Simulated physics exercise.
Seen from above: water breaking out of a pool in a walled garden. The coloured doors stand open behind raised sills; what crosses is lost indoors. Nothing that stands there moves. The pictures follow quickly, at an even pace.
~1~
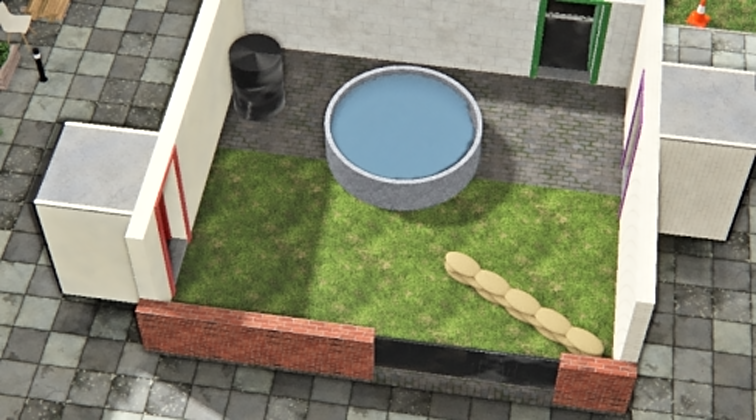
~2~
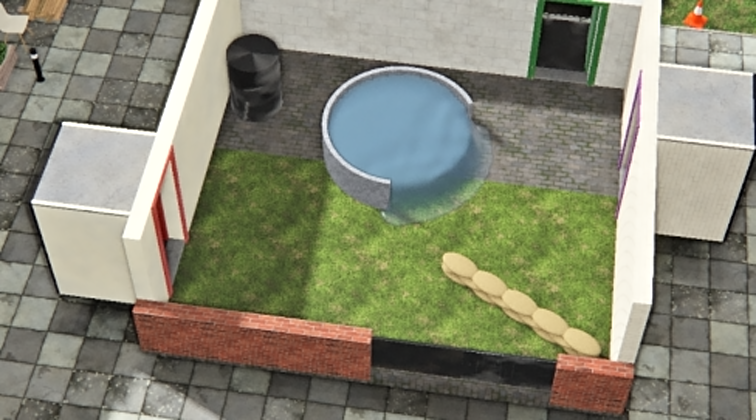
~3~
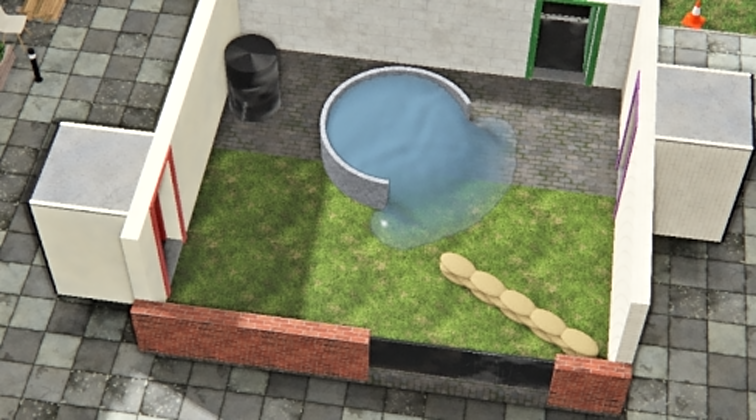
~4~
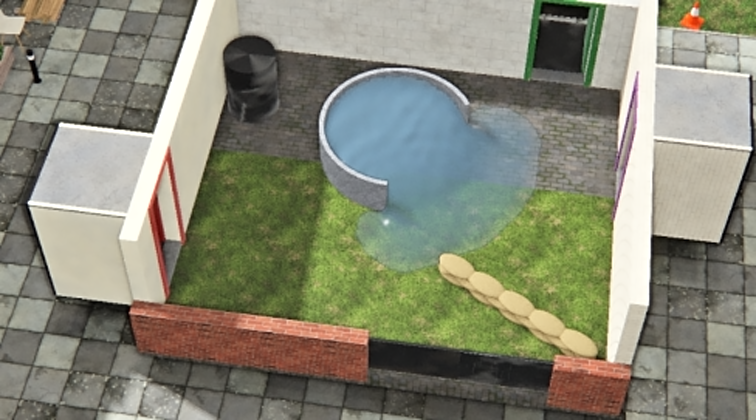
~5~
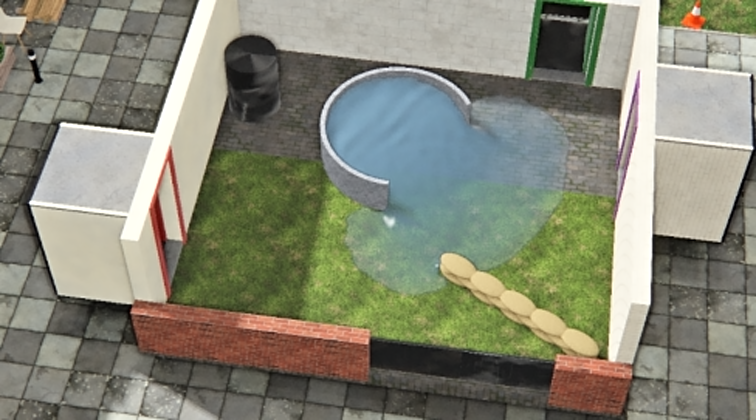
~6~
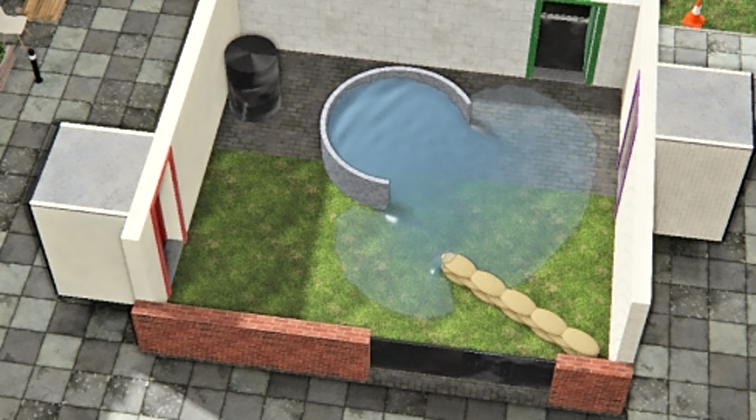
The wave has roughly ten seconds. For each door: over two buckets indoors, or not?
The purple door takes more than that; the red door stays under that; the green door takes more than that.
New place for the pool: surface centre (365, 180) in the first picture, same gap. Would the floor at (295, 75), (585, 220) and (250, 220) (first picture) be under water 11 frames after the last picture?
In that order: No water, flooded, free of water.
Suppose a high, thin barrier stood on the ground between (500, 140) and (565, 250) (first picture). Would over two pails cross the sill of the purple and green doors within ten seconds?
Then: Purple takes less, green goes over.
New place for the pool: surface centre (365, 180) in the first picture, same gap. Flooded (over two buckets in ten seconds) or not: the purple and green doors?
Purple door stays under; green door goes over.
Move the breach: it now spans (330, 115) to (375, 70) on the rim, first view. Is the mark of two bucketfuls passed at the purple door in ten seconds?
Then: Purple door holds.
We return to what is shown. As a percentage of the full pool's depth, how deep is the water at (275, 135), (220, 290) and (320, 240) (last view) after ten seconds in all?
In turn 2, 10 and 6 in a hundred.
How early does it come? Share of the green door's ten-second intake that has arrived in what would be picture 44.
I make it 35 per cent.
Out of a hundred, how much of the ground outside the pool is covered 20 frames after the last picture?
Some 60 per cent.
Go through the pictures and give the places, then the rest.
The first frame shows the pool at (403, 126) is whole and still.
In the second frame, water pours out at (459, 179) and has run to (385, 215).
In the third frame, water pours out at (457, 180) and has run to (500, 123).
In the fourth frame, the front is at (511, 114), out from the gap at (456, 182).
In the fifth frame, the front is at (391, 284), out from the gap at (457, 182).
In the sixth frame, the front is at (404, 309), out from the gap at (457, 182).
A moment on, water covers 45 % of the floor; the purple door under two buckets in, the red door not reached, the green door wet at the sill, nothing in.
Next, water covers 45 % of the floor; the purple door over two buckets in, the red door not reached, the green door under two buckets in.
Then, water covers 60 % of the floor; the purple door far over two buckets in, the red door not reached, the green door under two buckets in.
Later, water covers 75 % of the floor; the purple door far over two buckets in, the red door not reached, the green door over two buckets in.
In the end, water covers 95 % of the floor; the purple door far over two buckets in, the red door wet at the sill, nothing in, the green door far over two buckets in.
